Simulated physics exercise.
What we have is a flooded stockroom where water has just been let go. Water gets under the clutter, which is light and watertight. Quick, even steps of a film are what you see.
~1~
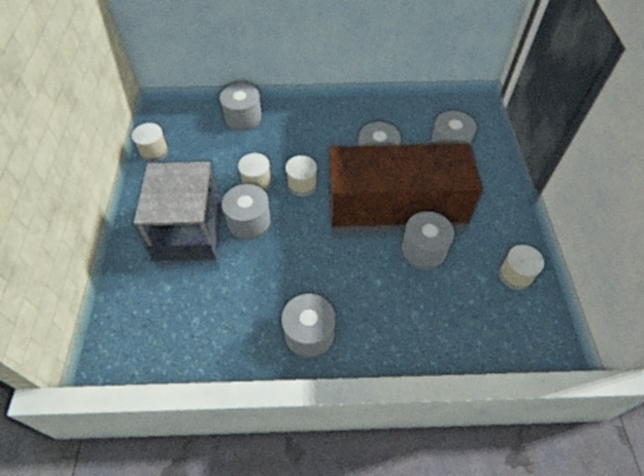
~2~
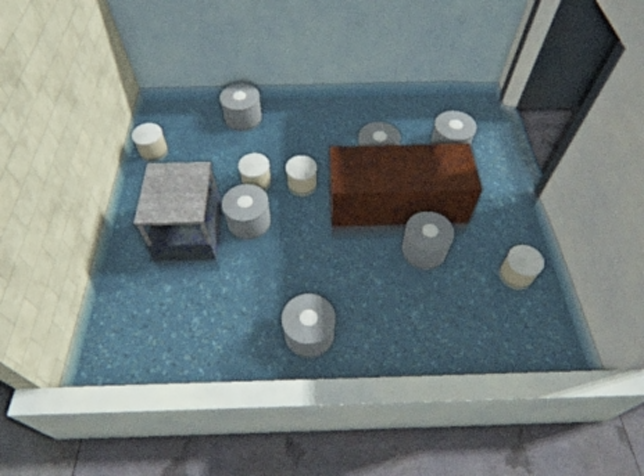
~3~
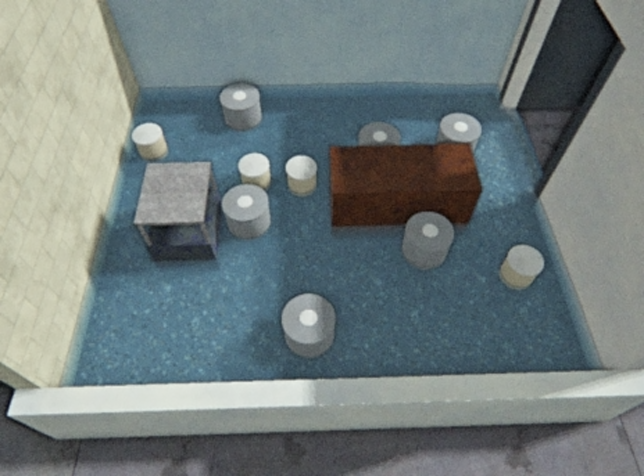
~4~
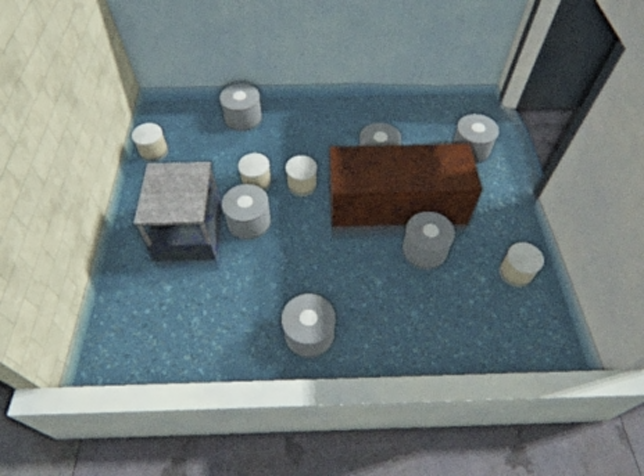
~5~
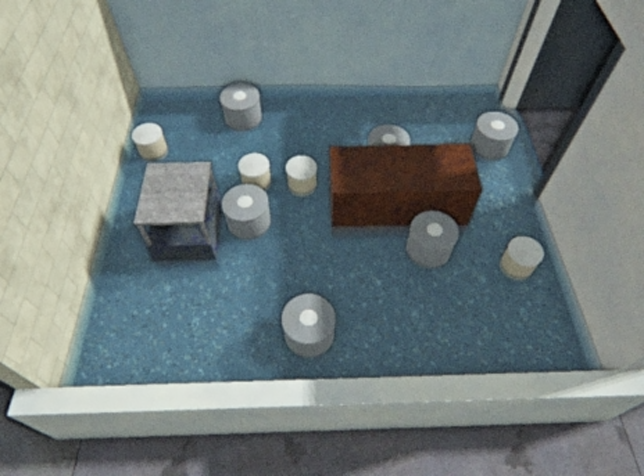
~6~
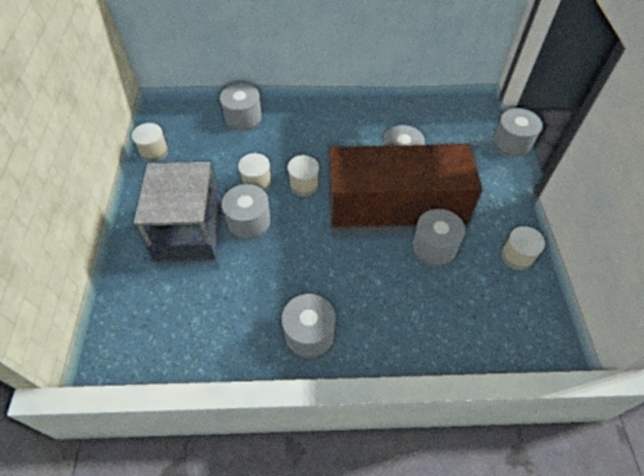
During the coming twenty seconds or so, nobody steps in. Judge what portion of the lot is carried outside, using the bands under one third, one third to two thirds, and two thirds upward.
Portion: Two thirds upward.
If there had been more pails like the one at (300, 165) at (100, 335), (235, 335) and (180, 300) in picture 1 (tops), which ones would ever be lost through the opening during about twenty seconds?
Per object, in the order given: Never exits / never exits / never exits.
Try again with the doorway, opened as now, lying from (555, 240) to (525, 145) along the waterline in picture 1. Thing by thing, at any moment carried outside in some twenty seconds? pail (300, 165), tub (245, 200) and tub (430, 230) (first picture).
Result, in listed order: Exited / retained / exited.
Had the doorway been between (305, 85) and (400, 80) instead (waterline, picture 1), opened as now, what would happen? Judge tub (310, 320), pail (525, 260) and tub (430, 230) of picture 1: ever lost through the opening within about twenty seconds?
Taking each in turn, I'd say stuck within, carried off and stuck within.
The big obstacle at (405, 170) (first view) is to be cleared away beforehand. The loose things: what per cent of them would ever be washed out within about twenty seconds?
I'd put the share at 70 percent.
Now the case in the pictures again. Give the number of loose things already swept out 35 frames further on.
That comes to 8.
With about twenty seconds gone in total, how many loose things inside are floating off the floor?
It adds up to 2.
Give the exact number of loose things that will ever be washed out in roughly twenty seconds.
It comes out at 8.
A moment on, 2 of 10 are out; 8 afloat.
Next, 5 of 10 are out; 5 afloat.
Later, 8 of 10 are out; 2 afloat.
In the end, 8 of 10 are out; 2 afloat.
